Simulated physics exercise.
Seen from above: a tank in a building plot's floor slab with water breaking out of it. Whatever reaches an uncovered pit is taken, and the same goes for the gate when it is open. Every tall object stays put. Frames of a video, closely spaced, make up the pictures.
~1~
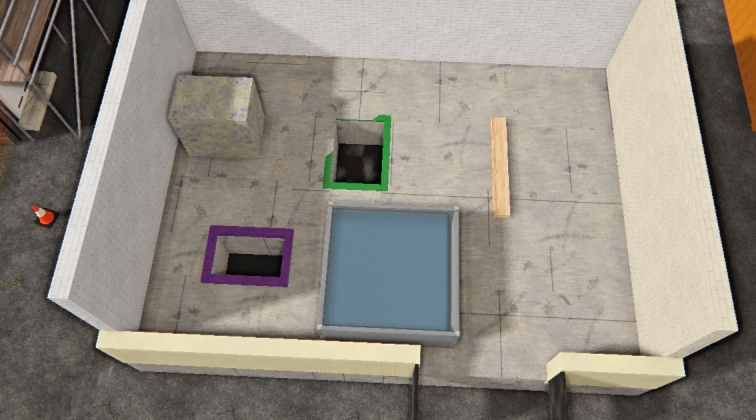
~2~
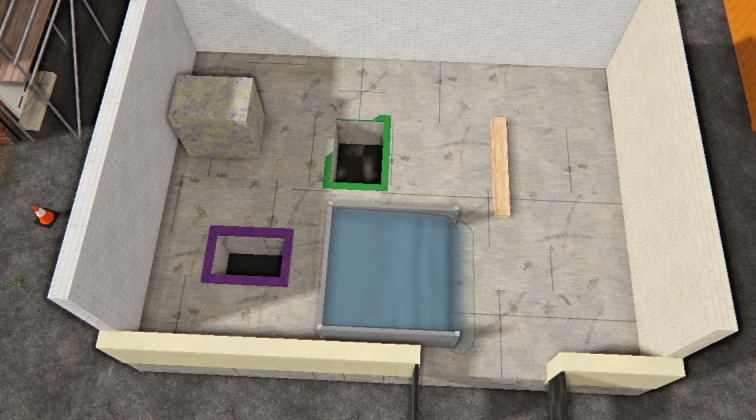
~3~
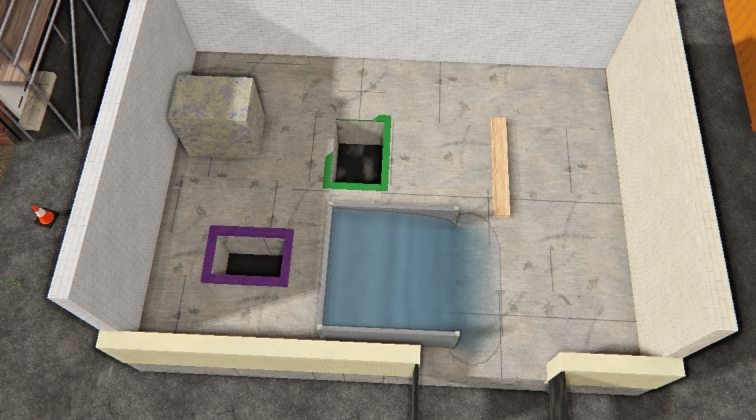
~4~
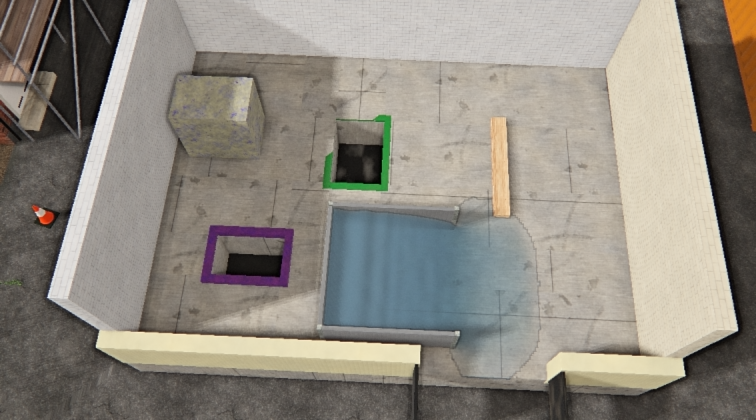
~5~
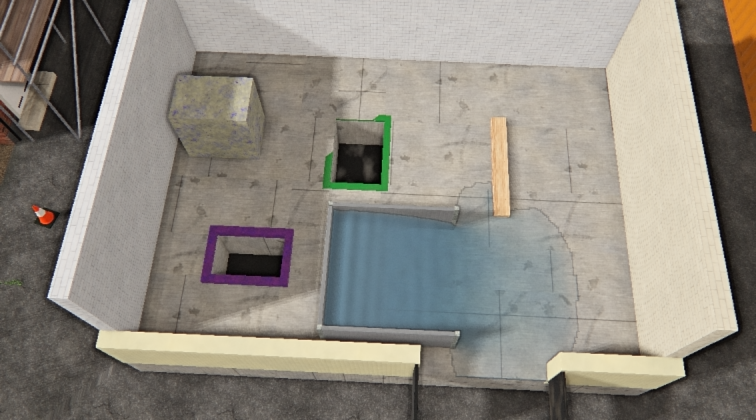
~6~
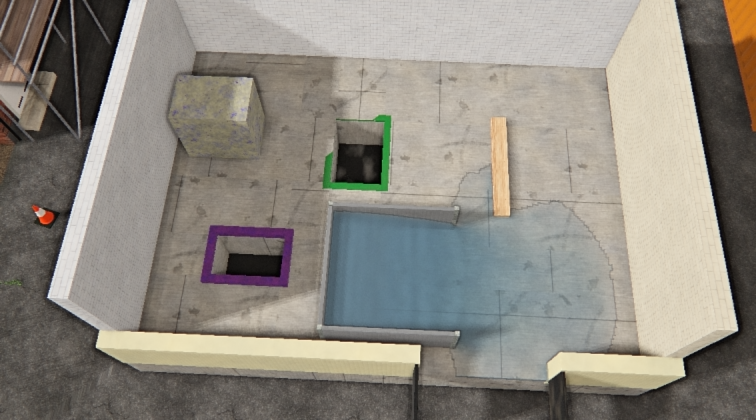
On a building plot's walled floor slab, seen from above, a square tank of still blue water sits between a purple-edged opening and a wooden plank. Its right side opens and water pours out to the right, spreading across the concrete in a widening sheet past the plank's lower end toward the right wall.
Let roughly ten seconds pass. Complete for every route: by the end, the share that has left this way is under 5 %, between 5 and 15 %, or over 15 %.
By the end, the share via the gate is over 15 %; the share via the purple pit is under 5 %; the share via the green pit is between 5 and 15 %.
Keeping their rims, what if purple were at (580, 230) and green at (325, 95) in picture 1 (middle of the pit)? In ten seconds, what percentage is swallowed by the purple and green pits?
Purple 25 %; green 2 %.
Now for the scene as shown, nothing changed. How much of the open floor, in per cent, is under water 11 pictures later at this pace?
I'd say 30 per cent.
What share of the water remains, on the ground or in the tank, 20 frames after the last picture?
Close to 90 in a hundred.
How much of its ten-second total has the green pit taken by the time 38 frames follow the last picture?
Roughly 20 per cent.
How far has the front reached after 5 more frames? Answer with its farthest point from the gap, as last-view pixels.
Somewhere close to (612, 172).
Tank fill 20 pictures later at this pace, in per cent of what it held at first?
Around 14 percent, give or take.
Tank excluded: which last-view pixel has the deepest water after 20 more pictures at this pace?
Deepest spot: Near (601, 76).
A moment on, water covers 25 % of the floor; the gate 3 %, the purple pit 0 %, the green pit 0 %.
Next, water covers 30 % of the floor; the gate 6 %, the purple pit 0 %, the green pit 0 %.
Then, water covers 35 % of the floor; the gate 10 %, the purple pit 0 %, the green pit 0 %.
Later, water covers 60 % of the floor; the gate 19 %, the purple pit 0 %, the green pit 2 %.
In the end, water covers 75 % of the floor; the gate 26 %, the purple pit 0 %, the green pit 9 %.
